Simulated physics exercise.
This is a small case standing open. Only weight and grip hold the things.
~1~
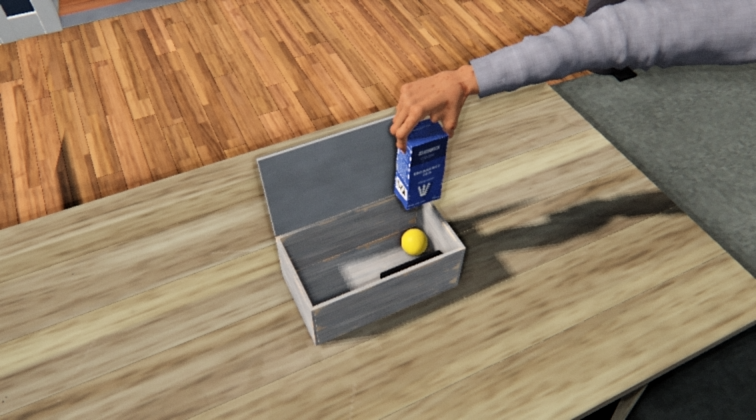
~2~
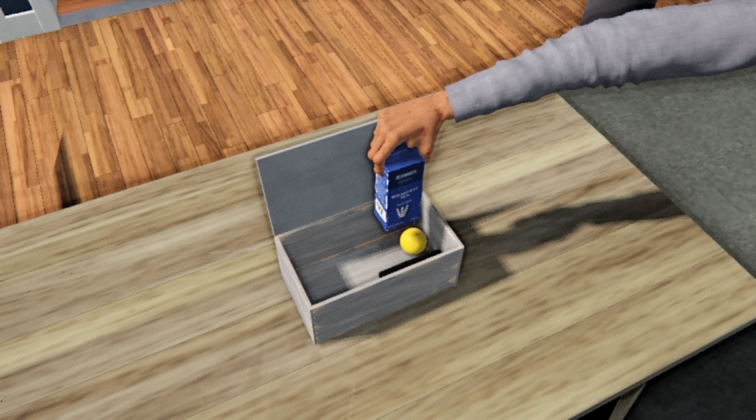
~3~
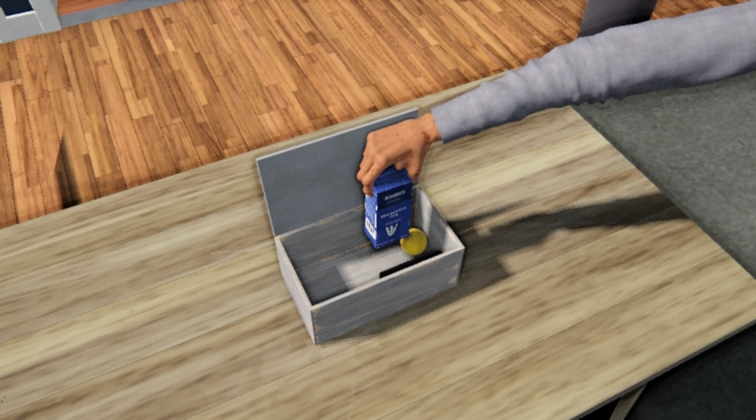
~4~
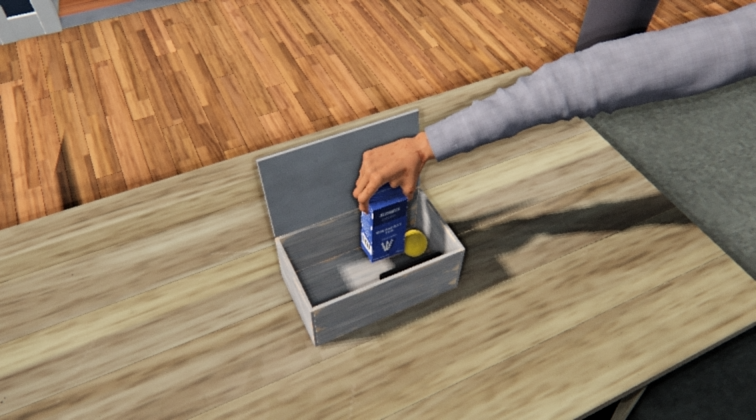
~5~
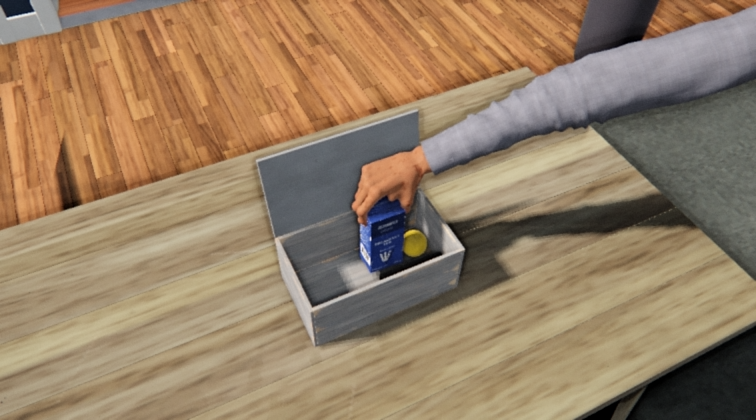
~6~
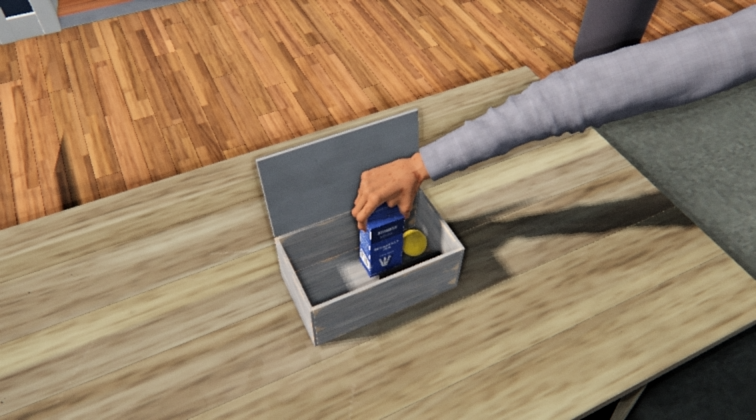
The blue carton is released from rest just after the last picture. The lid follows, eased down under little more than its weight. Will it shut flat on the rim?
Outcome: The lid will not close.
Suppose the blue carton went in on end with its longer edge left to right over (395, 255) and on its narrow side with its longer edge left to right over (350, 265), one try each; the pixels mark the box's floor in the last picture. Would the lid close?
First try: It shuts flat; second try: It shuts flat.
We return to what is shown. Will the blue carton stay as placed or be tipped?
It keeps its pose.
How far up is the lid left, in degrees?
Some 50° above the rim.
Then, 1.20 s after the last picture, lid starting down.
Then, 1.50 s after the last picture, lid 66° above the rim.
At rest, lid 49° above the rim; all 3 in place. Seen from the same camera at the end, blue carton near (381, 240).
